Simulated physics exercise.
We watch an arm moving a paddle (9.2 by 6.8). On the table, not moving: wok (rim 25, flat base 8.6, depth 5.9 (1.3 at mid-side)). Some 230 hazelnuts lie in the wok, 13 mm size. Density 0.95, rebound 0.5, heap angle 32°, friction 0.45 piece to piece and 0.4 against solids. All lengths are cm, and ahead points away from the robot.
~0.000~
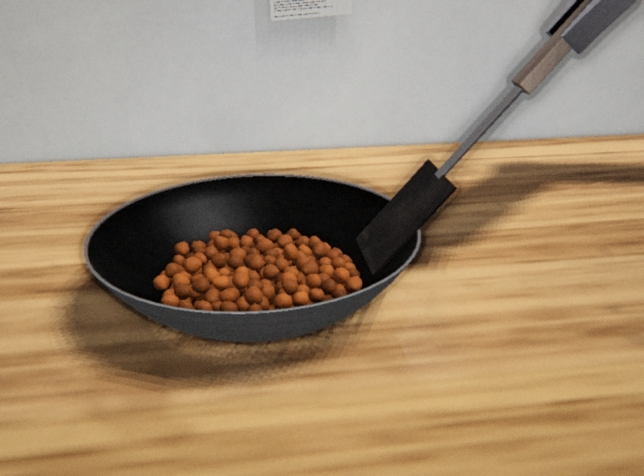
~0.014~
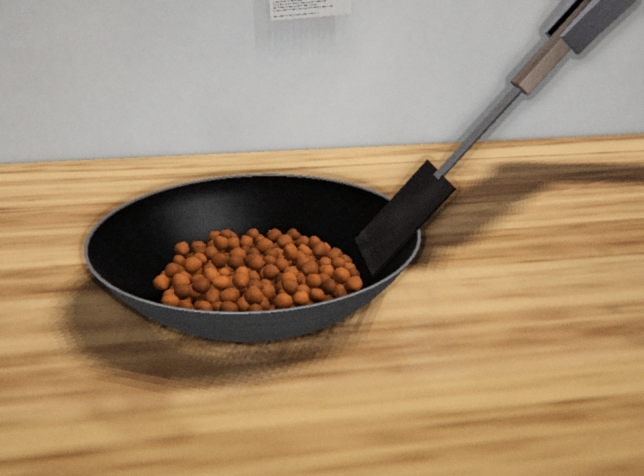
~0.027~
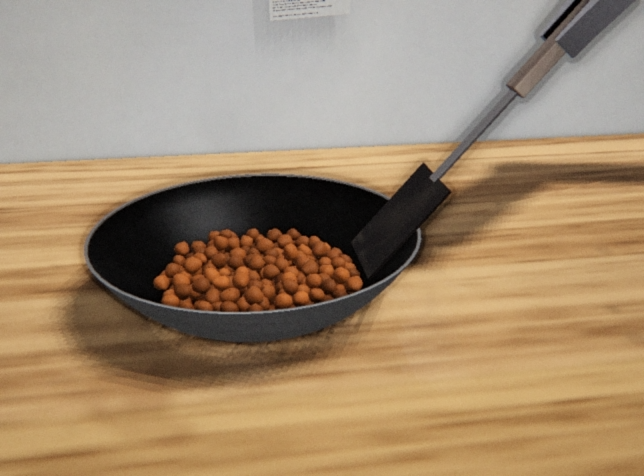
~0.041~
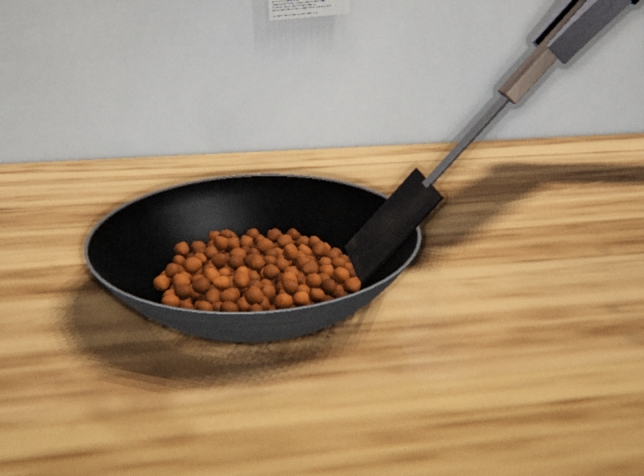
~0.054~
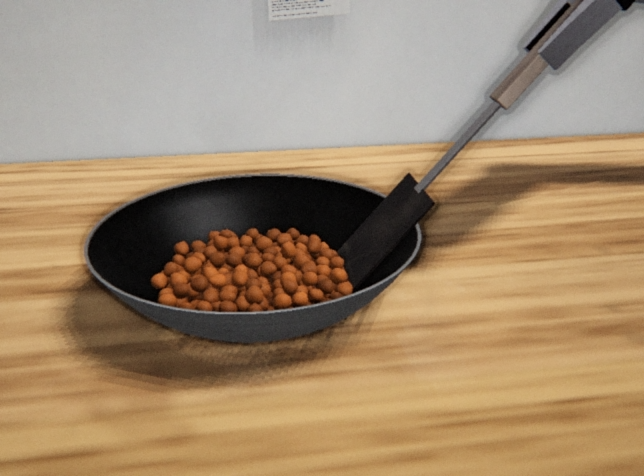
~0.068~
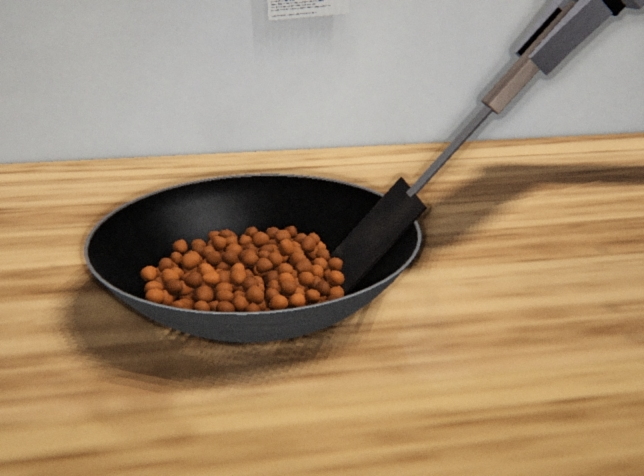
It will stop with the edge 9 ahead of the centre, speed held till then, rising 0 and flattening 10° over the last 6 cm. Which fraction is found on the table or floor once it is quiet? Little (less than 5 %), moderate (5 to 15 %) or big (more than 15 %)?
Answer: Moderate; 5 to 15 % of the hazelnuts finish on the table or floor.
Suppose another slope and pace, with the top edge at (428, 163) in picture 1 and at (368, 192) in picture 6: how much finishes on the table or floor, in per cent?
About 45 per cent.
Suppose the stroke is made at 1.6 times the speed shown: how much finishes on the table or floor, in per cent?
Some 30 per cent.
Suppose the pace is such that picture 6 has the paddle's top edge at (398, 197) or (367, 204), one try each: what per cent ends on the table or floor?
Some 25 and 45 per cent.
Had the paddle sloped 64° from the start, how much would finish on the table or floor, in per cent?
In that case some 15 per cent.
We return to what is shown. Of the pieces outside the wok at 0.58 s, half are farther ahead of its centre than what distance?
Some 16 cm.
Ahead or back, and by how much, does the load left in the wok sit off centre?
About 4.0 cm ahead.
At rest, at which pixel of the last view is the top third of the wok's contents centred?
Around (145, 254).
After 0.19 s, sloping 49°, highest piece 6 above the table; 233 in the wok.
After 0.32 s, sloping 45°, highest piece 6 above the table; 233 in the wok.
After 0.58 s, sloping 39°, highest piece 7 above the table; 210 in the wok, 21 on the table or floor, 2 on the blade or in flight.
After 1.63 s, sloping 39°, highest piece 7 above the table; 209 in the wok, 24 on the table or floor.
In the end, 209 in the wok, 24 on the table or floor. That is 10 % on the table or floor.
